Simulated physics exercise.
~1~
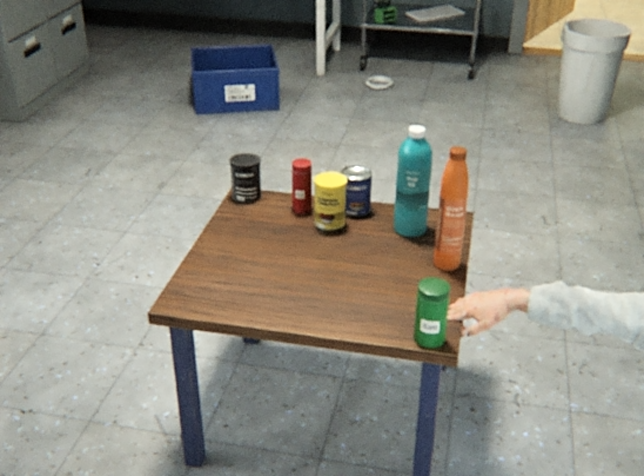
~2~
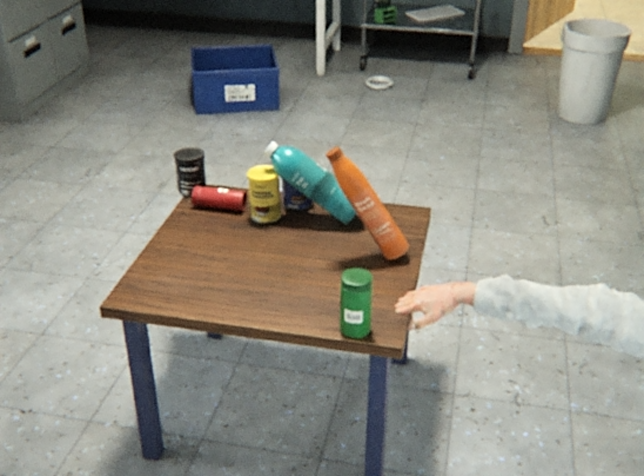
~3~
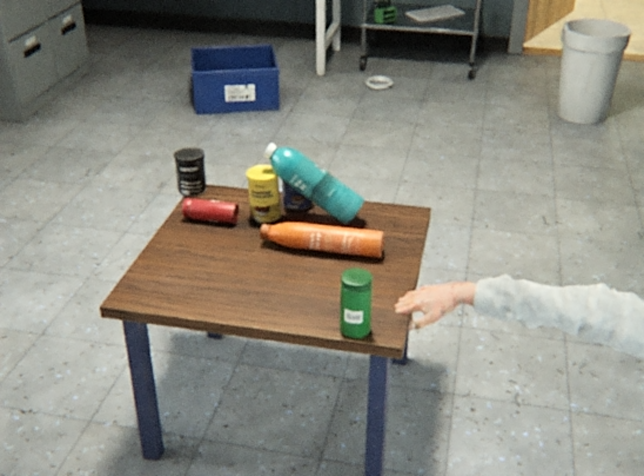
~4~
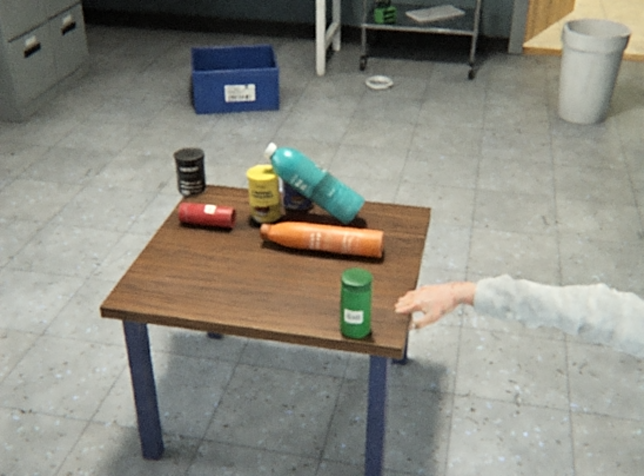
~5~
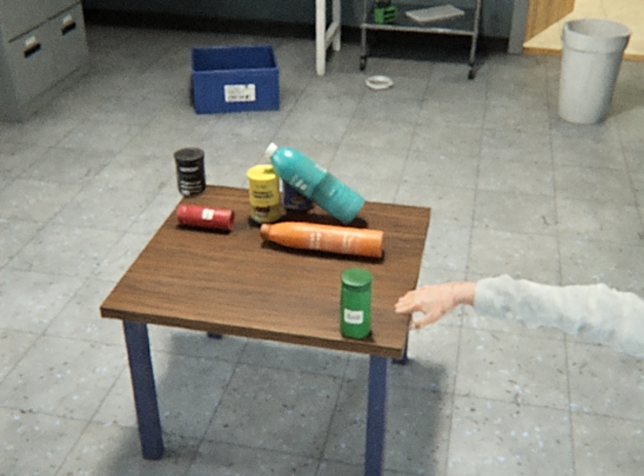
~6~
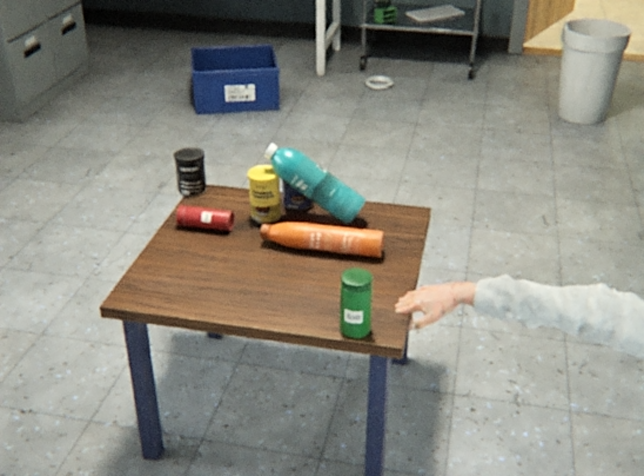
On a light work table dragged left beside an outstretched hand, bottles and a red shaker topple, the turquoise bottle ending leaning.
